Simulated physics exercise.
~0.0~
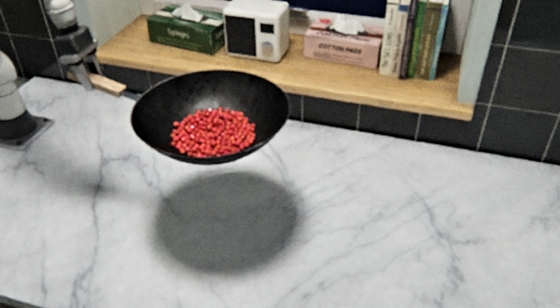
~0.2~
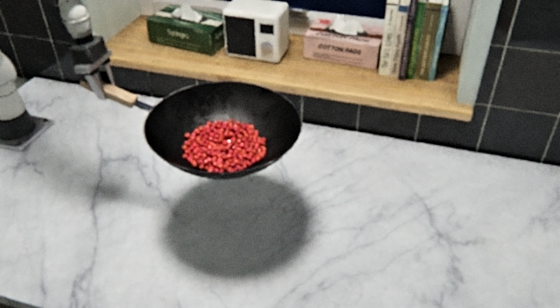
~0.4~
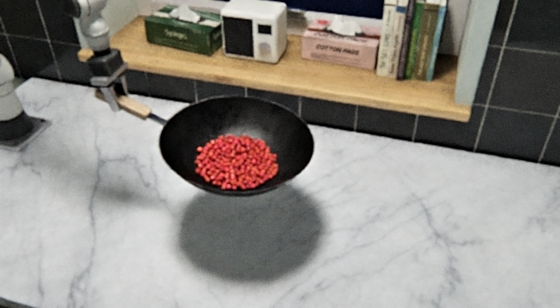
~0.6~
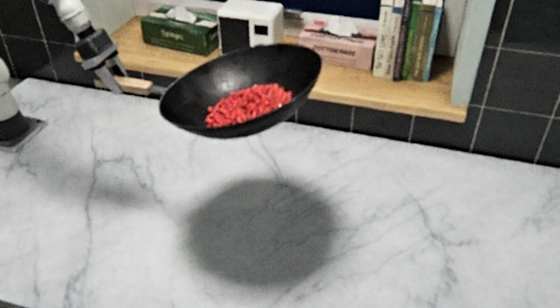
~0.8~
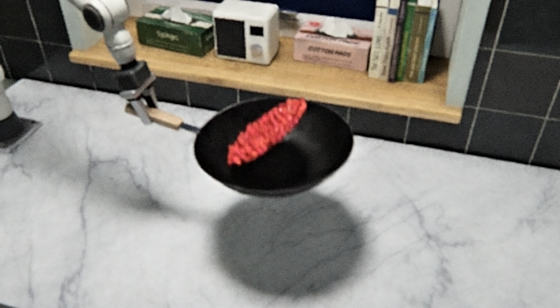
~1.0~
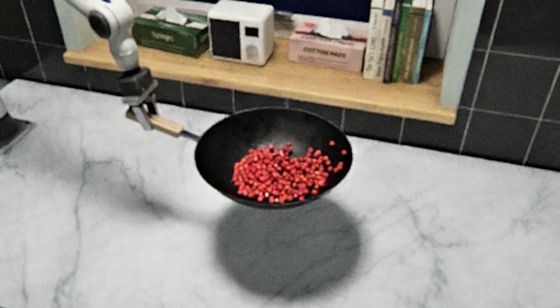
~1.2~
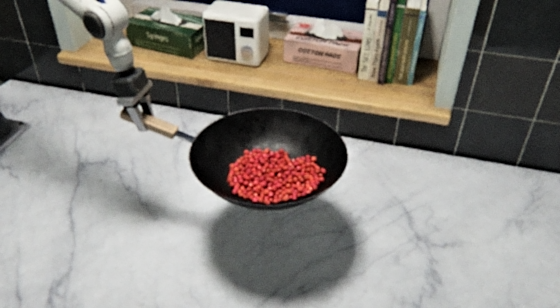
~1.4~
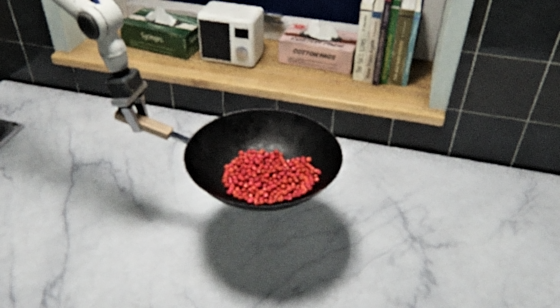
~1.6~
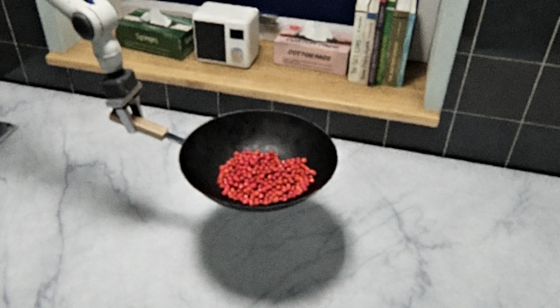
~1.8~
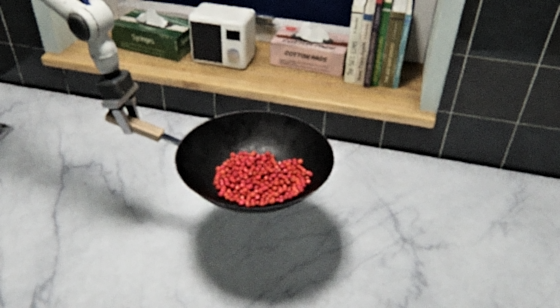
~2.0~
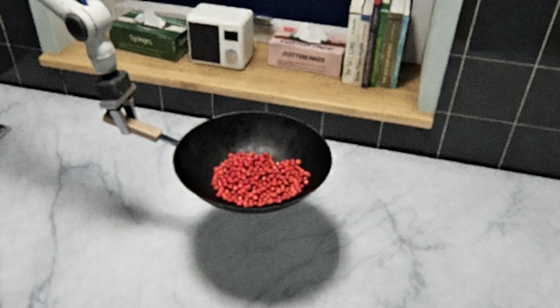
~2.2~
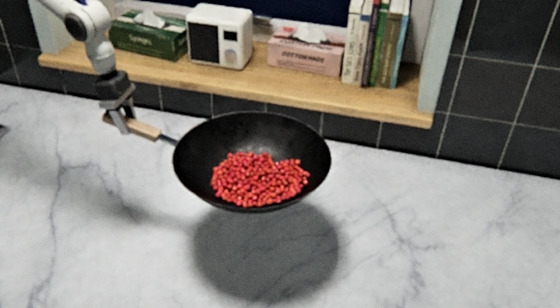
To begin with, a robot arm at the left holds a black wok full of small red beads above a white marble counter, with a shelf of tissue boxes and books behind. The arm moves the wok to the right and slightly down, the beads staying in a heap. It then lifts and tilts the wok, and as the wok drops again, the beads rise in a slanting band above it. They fall back inside, a few scattering near the right rim. Finally the wok hangs level and still, the beads settled within and none visible on the counter.
